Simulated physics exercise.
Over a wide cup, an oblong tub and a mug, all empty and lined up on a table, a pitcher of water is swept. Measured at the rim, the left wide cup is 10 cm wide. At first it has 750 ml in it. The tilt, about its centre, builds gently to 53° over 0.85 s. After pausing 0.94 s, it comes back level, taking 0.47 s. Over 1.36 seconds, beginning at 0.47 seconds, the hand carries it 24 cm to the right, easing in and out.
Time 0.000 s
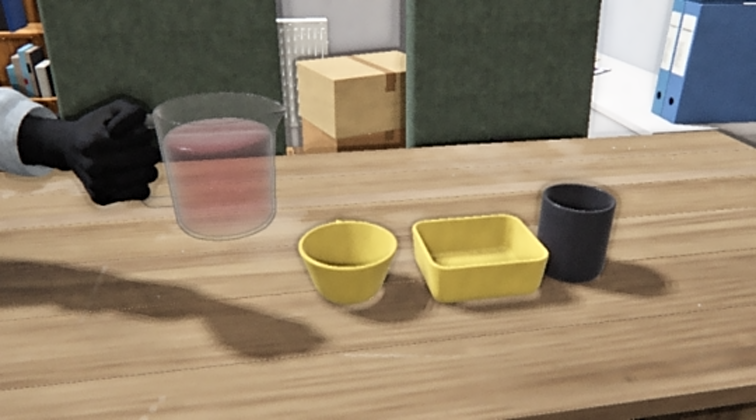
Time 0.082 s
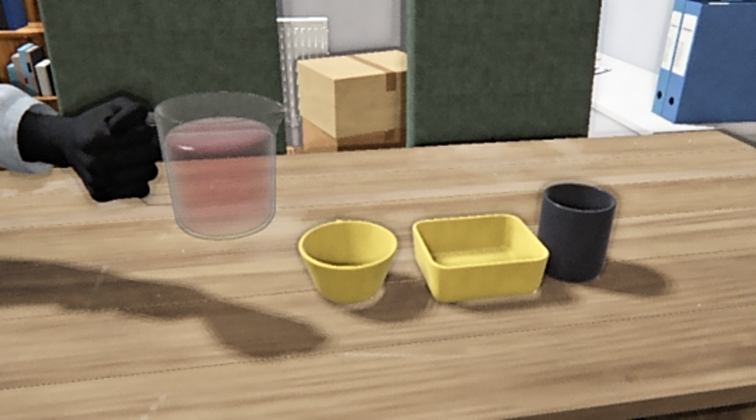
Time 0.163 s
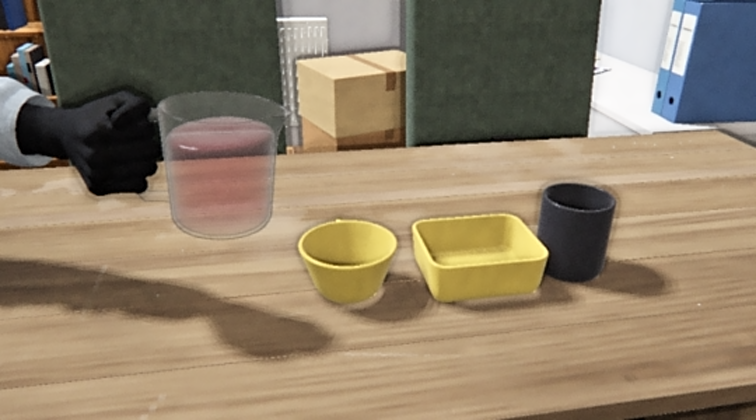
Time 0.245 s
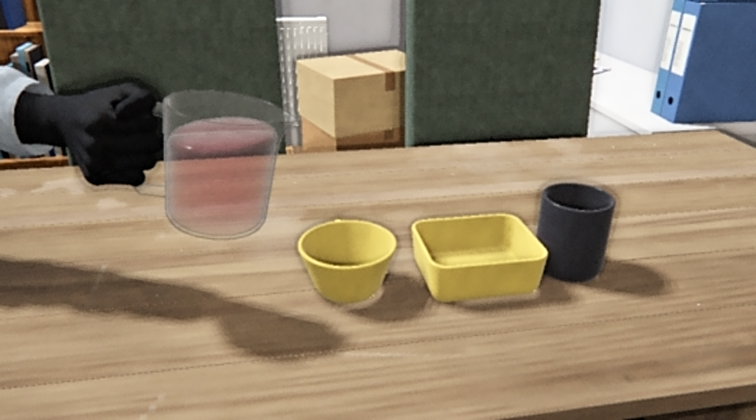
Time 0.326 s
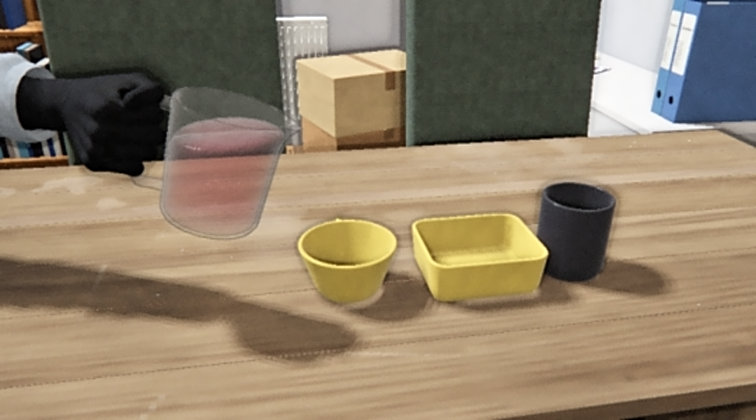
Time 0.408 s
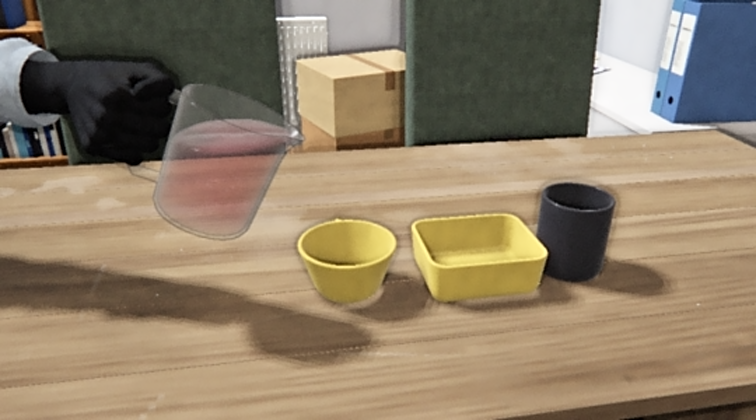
A clear pitcher of pinkish-red liquid is held by a black-gloved hand at the left above a wooden table, seen from slightly above in an office-like room. To its right stand a round yellow cup, an oblong yellow tub and a dark mug, with cardboard boxes, green panels and blue binders behind. The pitcher gradually tilts rightward, drifting very slightly right, while the camera stays still.
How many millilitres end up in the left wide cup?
About 50 ml.
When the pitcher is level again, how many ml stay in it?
Roughly 400 ml stays in it.
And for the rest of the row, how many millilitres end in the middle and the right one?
Middle: Roughly 150 ml; right: Roughly 20 ml.
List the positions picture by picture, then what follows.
In the first picture, tilt 0°; pouring edge (287, 107); surface from (176, 133) to (260, 128); the left wide cup's rim runs from (300, 249) to (395, 241); the middle oblong tub's rim runs from (422, 246) to (532, 237); the right mug's rim runs from (547, 201) to (610, 197).
In the second picture, tilt 1°; pouring edge (289, 107); surface from (177, 131) to (260, 128).
In the third picture, tilt 5°; pouring edge (292, 111); surface from (178, 132) to (262, 128).
In the fourth picture, tilt 10°; pouring edge (296, 118); surface from (177, 133) to (268, 131).
In the fifth picture, tilt 17°; pouring edge (302, 127); surface from (175, 138) to (273, 129).
In the sixth picture, tilt 25°; pouring edge (306, 137); surface from (174, 145) to (287, 132).
After 0.92 s the tilt is 53° and from the left they hold 40 ml, 0 ml, 0 ml, the pitcher 610 ml, and 10 ml is on the table.
After 1.30 s the tilt is 53° and from the left they hold 45 ml, 95 ml, 0 ml, the pitcher 505 ml, and 60 ml is on the table.
After 1.69 s the tilt is 53° and from the left they hold 50 ml, 150 ml, 0 ml, the pitcher 430 ml, and 95 ml is on the table.
After 2.12 s the tilt is 11° and from the left they hold 50 ml, 155 ml, 20 ml, the pitcher 400 ml, and 130 ml is on the table.
In the end from the left they hold 50 ml, 155 ml, 20 ml, the pitcher 400 ml, and 135 ml is on the table.
